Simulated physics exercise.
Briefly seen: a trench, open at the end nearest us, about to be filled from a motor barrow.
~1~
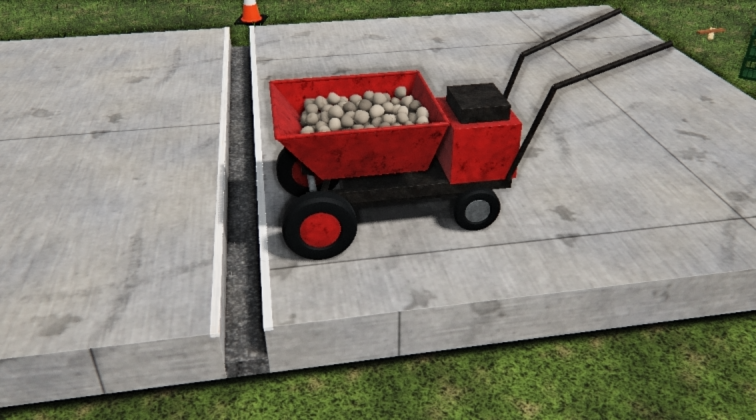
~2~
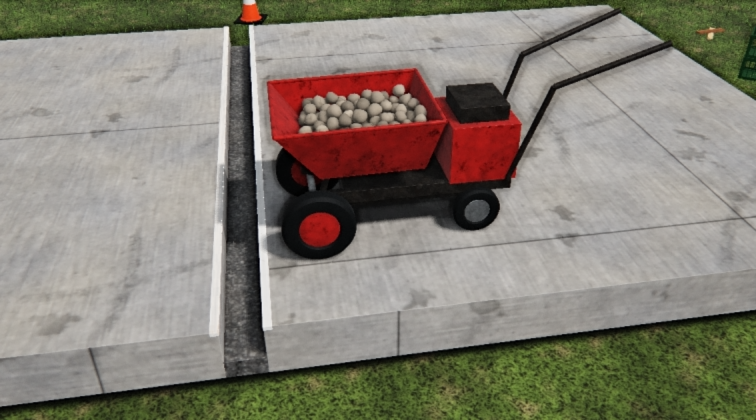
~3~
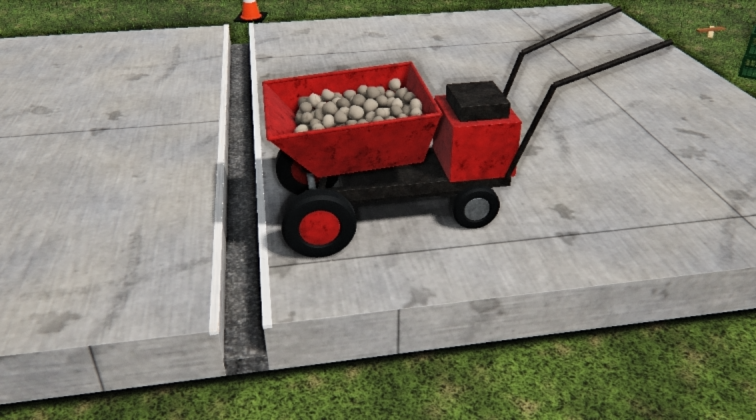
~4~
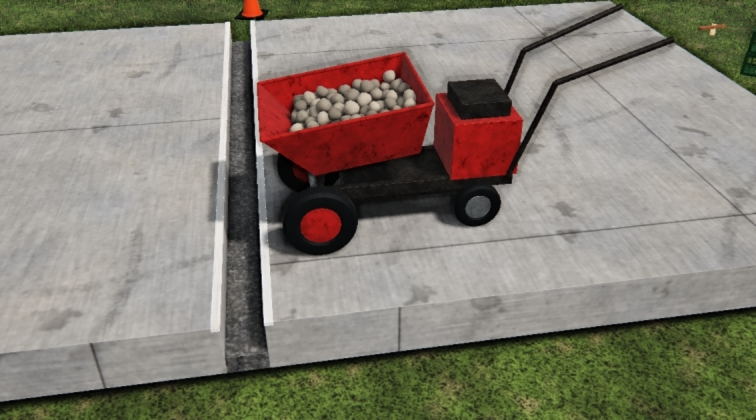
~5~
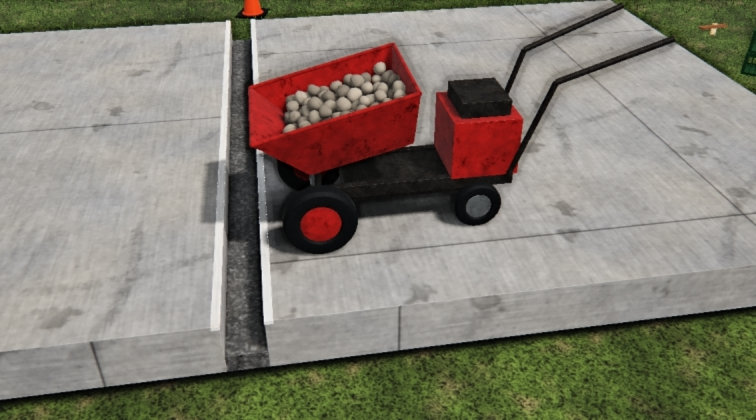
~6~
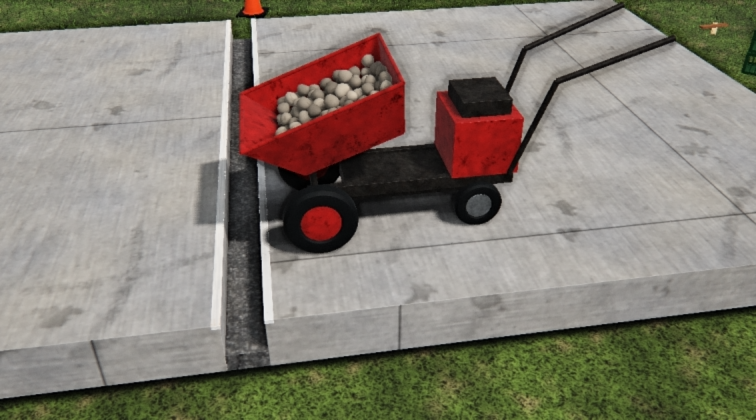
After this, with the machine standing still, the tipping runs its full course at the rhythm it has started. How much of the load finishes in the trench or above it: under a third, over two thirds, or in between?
Inside: Below one third.
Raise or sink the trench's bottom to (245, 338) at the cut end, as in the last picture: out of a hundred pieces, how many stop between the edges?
About 0 percent.
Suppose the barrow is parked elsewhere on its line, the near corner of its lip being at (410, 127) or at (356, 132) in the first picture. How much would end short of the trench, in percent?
Roughly 50 percent first, then roughly 10 percent.
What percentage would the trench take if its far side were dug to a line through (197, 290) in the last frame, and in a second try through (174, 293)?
I'd expect close to 10 in a hundred and then close to 60 in a hundred.
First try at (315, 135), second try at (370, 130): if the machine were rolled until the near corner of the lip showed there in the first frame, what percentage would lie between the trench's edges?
Approximately 50 per cent and 50 per cent, in that order.
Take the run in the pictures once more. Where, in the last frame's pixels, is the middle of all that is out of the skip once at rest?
I'd put the middle somewhere around (164, 224).
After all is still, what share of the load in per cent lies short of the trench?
About 0 %.
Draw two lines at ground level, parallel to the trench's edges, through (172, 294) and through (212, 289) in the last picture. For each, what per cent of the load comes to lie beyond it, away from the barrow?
60 and 80 in a hundred.
Soon after the last picture, skip tipped steeply; all in the skip.
A little later, skip tipped right over; about two thirds in the skip; about a third beyond it; a stray few falling.
Later still, skip tipped right over; about a quarter in the skip; most beyond it.
By the end, skip tipped right over; about a quarter in the skip; a stray few in or heaped over the trench; most beyond it.
